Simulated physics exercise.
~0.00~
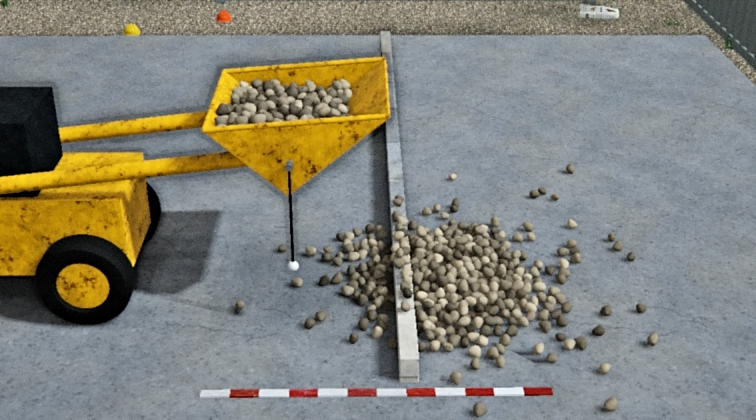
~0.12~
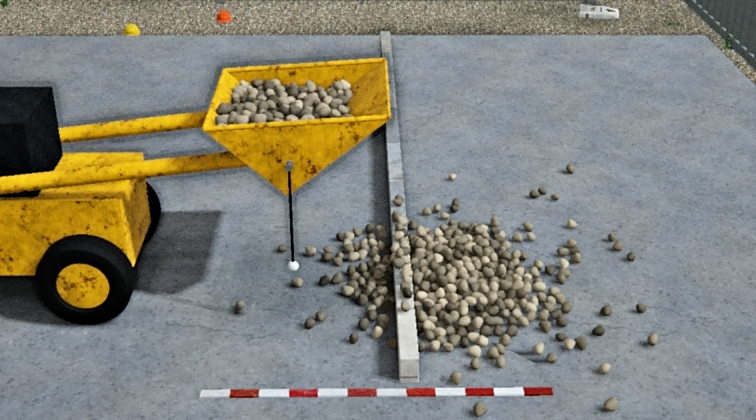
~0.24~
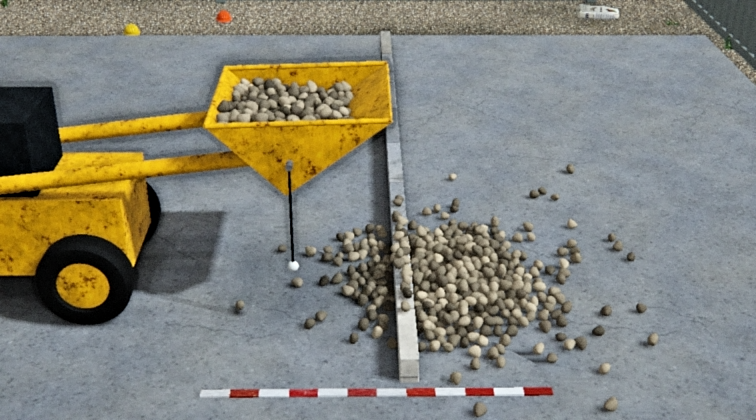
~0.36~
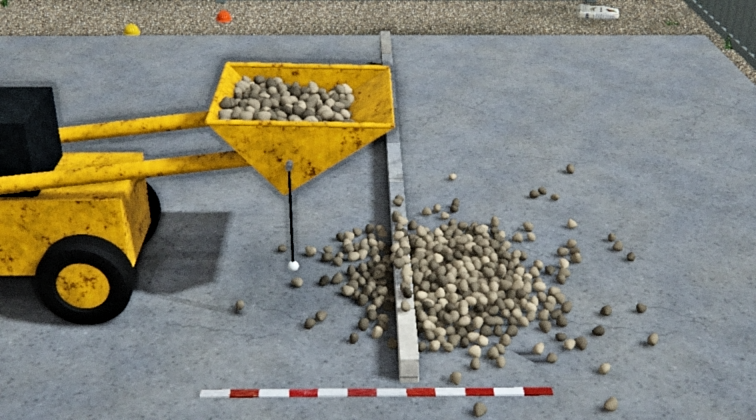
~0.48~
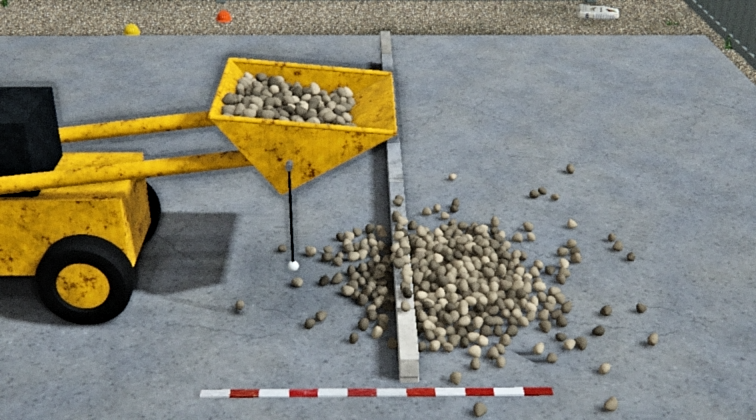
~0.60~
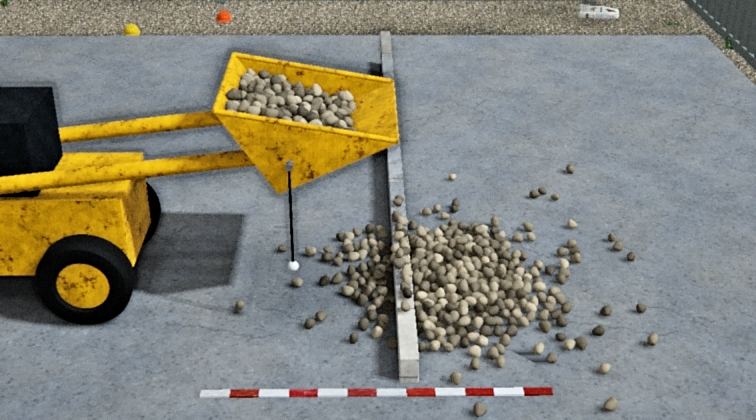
Yellow loader slowly tilting its stone-filled bucket downward to the right, above a loose stone pile lying across a kerb.
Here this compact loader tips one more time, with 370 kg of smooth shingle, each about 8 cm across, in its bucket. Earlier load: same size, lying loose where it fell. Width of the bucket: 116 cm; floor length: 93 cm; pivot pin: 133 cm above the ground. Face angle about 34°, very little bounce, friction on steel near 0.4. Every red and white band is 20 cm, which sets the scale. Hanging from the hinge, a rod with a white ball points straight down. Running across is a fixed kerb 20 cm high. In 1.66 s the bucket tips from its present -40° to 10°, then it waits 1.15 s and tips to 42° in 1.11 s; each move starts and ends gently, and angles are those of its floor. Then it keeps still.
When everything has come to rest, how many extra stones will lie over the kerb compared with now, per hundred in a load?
About 60 per hundred.
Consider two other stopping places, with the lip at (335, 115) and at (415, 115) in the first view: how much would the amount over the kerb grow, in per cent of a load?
5 % and 90 %.
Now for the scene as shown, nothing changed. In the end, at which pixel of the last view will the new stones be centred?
The middle lies near (419, 264) in the last picture.
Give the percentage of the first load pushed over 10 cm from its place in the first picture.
The answer is about 5 per cent.
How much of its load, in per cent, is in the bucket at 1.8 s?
It keeps some 100 percent of its load.
After 1.2 s the floor is at 2°; in per cent of one load, 100 in the bucket, 20 on this side of the kerb, 79 over the kerb; the foremost stones are at (611, 257).
After 1.8 s the floor is at 10°; in per cent of one load, 98 in the bucket, 23 on this side of the kerb, 80 over the kerb; the foremost stones are at (611, 257).
After 4.4 s the floor is at 42°; in per cent of one load, 0 in the bucket, 61 on this side of the kerb, 139 over the kerb; the foremost stones are at (611, 257).
After 7.1 s the floor is at 42°; in per cent of one load, 0 in the bucket, 61 on this side of the kerb, 139 over the kerb; the foremost stones are at (611, 257). Net gain over the kerb, 60.
